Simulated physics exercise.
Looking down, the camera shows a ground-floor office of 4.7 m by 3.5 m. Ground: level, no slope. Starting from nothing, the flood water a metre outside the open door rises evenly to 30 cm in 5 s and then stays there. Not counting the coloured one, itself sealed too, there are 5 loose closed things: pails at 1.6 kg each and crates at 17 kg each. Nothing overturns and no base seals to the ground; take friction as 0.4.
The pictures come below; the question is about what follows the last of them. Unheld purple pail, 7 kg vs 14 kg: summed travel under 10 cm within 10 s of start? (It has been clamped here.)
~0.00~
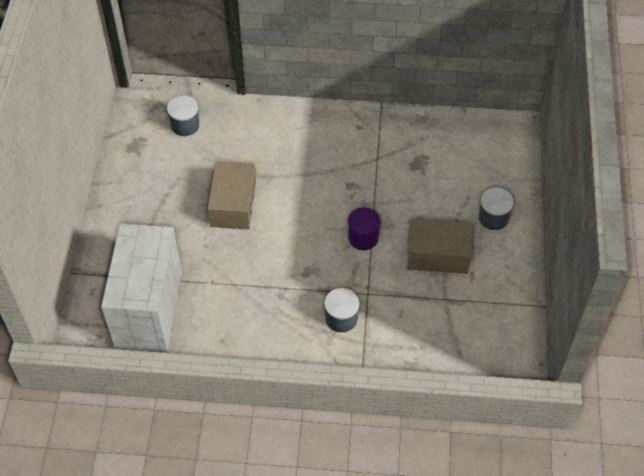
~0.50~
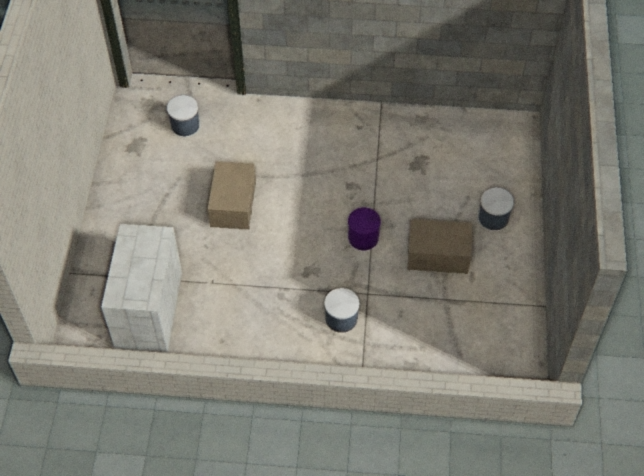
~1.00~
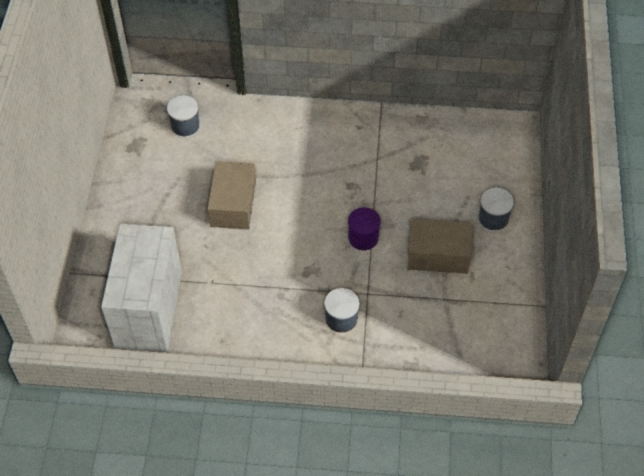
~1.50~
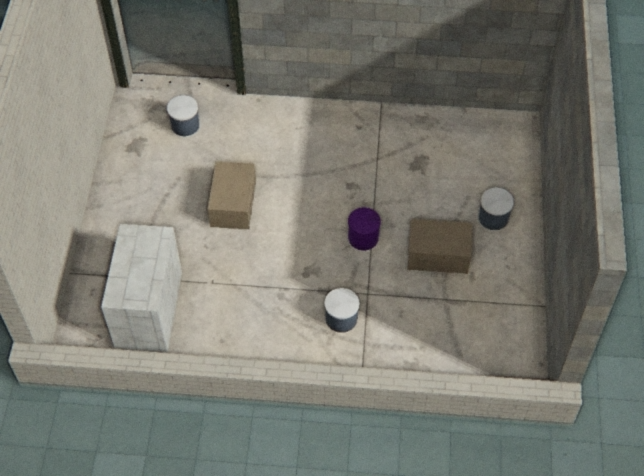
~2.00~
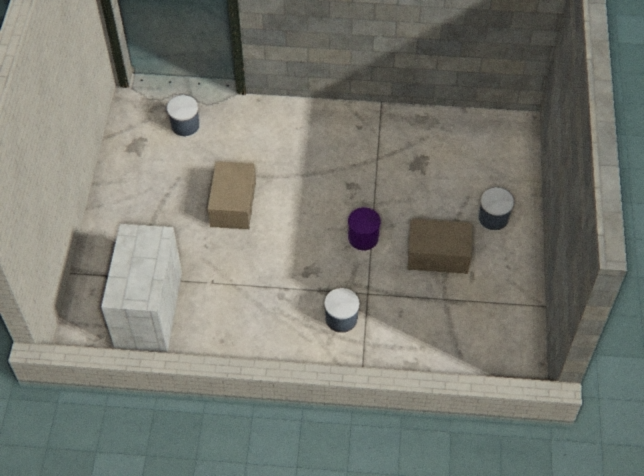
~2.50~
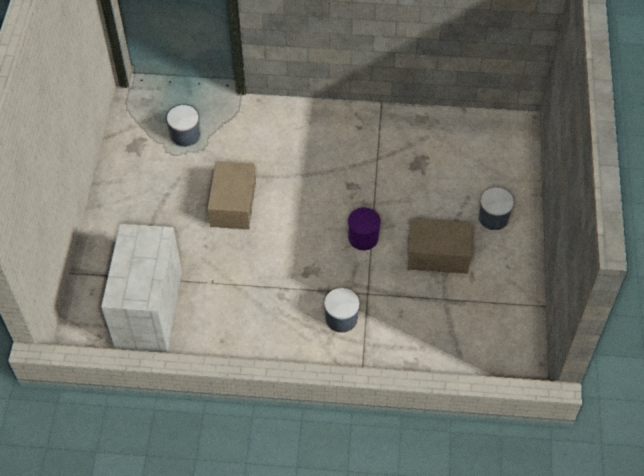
Heavier only.
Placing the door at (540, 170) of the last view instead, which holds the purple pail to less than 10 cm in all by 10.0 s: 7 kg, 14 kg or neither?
So neither mass does it.
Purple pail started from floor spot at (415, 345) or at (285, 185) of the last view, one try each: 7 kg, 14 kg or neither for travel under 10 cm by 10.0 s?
In that order: No load works; just the heavier works.
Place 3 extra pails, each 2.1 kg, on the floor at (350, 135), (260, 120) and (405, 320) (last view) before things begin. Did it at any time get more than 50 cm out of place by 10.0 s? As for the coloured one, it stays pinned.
Result, in order - falls shy; falls shy; exceeds it.
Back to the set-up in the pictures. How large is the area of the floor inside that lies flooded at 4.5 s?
Somewhere about 6.0 m2, give or take.
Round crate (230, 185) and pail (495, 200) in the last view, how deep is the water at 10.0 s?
Some 18 cm at the first, some 8 cm at the second.
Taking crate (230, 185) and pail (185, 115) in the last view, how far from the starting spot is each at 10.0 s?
First 250 cm, then 400 cm.
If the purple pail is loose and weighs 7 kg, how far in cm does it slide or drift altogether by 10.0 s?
Roughly 40 cm.
After 3.5 s the purple pail would be 0 cm from its start with 7 kg and 0 cm from its start with 14 kg; 0 cm of water round it then.
After 4.5 s the purple pail would be 0 cm from its start with 7 kg and 0 cm from its start with 14 kg; 0 cm of water round it then.
After 7.0 s the purple pail would be 8 cm from its start with 7 kg and 0 cm from its start with 14 kg; 4 cm of water round it then.
After 10.0 s the purple pail would be 36 cm from its start with 7 kg and 2 cm from its start with 14 kg; 7 cm of water round it then.
